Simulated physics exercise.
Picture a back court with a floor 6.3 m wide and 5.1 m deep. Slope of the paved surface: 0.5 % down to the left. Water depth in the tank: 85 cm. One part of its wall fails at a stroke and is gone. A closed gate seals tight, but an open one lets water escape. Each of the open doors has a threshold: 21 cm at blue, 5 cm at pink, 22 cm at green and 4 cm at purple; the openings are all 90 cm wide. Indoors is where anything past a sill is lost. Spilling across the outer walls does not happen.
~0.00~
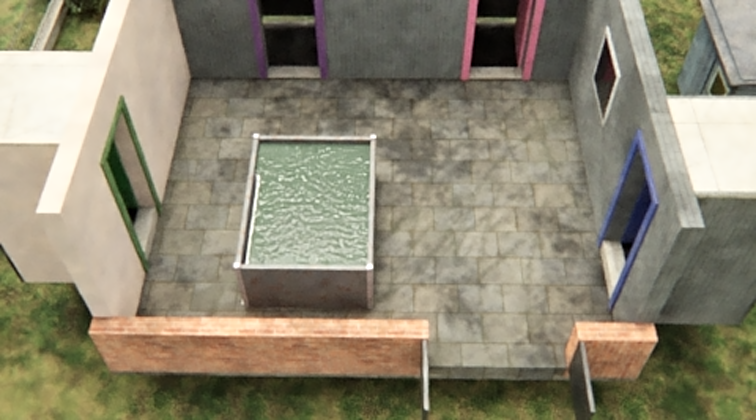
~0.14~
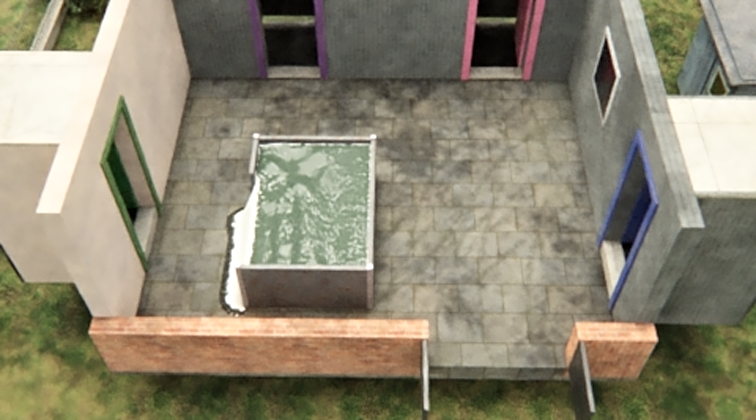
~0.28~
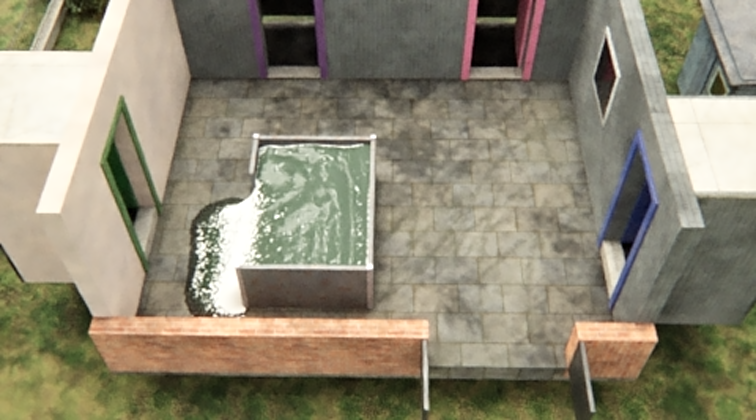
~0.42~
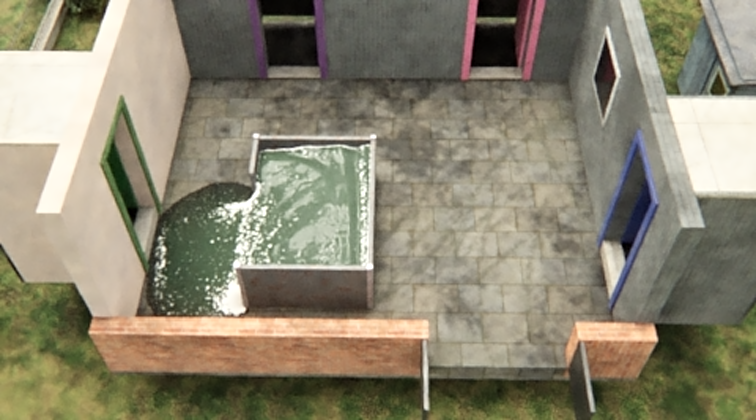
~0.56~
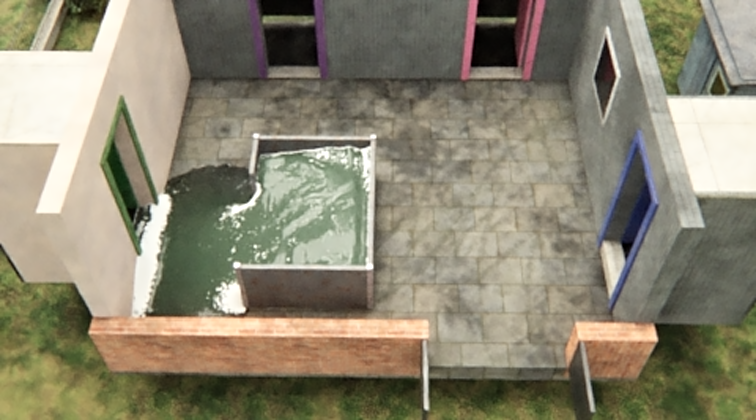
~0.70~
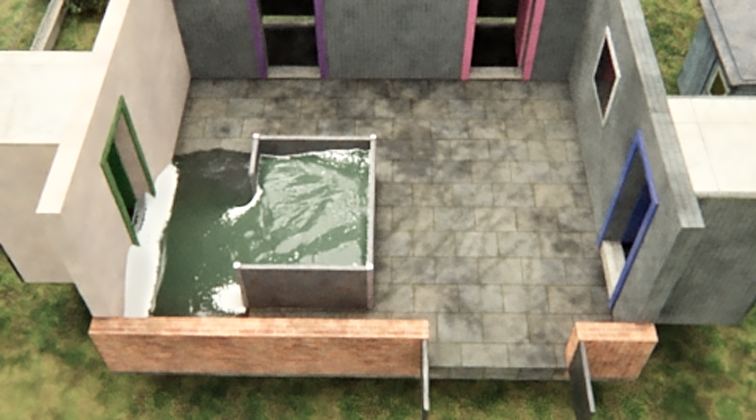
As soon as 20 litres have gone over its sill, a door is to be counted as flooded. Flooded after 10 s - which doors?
The blue door is going to hold within the limit; the pink door is going to break the limit; the green door is going to break the limit; the purple door is going to break the limit.
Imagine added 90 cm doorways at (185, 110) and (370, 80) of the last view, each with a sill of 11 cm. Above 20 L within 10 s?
So the first one exceeds it, while the second one doesn't reach it.
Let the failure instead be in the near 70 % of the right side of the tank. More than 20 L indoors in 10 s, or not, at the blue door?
Note: Blue door, beyond the limit.
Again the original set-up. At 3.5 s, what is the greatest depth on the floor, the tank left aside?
Depth: Approx. 28 cm.
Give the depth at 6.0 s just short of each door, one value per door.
Depths: Blue door 8 cm, pink door 4 cm, green door 12 cm, purple door 11 cm.
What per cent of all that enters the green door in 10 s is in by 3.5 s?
Roughly 100 percent is in by then.
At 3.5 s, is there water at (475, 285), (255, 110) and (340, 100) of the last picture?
Soaked, soaked, soaked.
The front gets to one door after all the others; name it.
I'd say the pink one.
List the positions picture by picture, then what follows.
Still water, 85 cm deep, in the tank at (310, 202), in the first picture.
The front is at (241, 311), 0.9 m from the gap at (252, 243); 0.5 m2 of floor is under water; 85 cm left at the back of the tank, in the second picture.
The front is at (208, 318), 1.1 m from the gap at (253, 245); 1.5 m2 of floor is under water; 80 cm left at the back of the tank, in the third picture.
Water pours out at (253, 247) and has run 1.5 m, to (156, 234); typically 12 cm deep outside, 74 cm at the tank's back, in the fourth picture.
The front is at a hidden place, 2.0 m from the gap at (254, 248); 4.3 m2 of floor is under water; 73 cm left at the back of the tank, in the fifth picture.
Water pours out at (254, 248) and has run 2.3 m, to (172, 162); typically 13 cm deep outside, 67 cm at the tank's back, in the sixth picture.
After 1.4 s water covers 20 % of the floor and is deepest (71 cm) near (130, 346); blue door not reached, pink door not reached, green door 53 cm at the sill, 180 L in, purple door not reached.
After 2.2 s water covers 35 % of the floor and is deepest (46 cm) near (130, 346); blue door not reached, pink door not reached, green door 40 cm at the sill, 320 L in, purple door 6 cm at the sill, 0 L in.
After 3.5 s water covers 60 % of the floor and is deepest (28 cm) near (190, 86); blue door 18 cm at the sill, 0 L in, pink door not reached, green door 25 cm at the sill, 377 L in, purple door 14 cm at the sill, 31 L in.
After 6.0 s water covers 90 % of the floor and is deepest (18 cm) near (545, 81); blue door 8 cm at the sill, 0 L in, pink door 4 cm at the sill, 0 L in, green door 12 cm at the sill, 381 L in, purple door 11 cm at the sill, 117 L in.
After 10.0 s water covers 100 % of the floor and is deepest (12 cm) near (379, 348); blue door 7 cm at the sill, 0 L in, pink door 9 cm at the sill, 47 L in, green door 9 cm at the sill, 381 L in, purple door 7 cm at the sill, 166 L in.
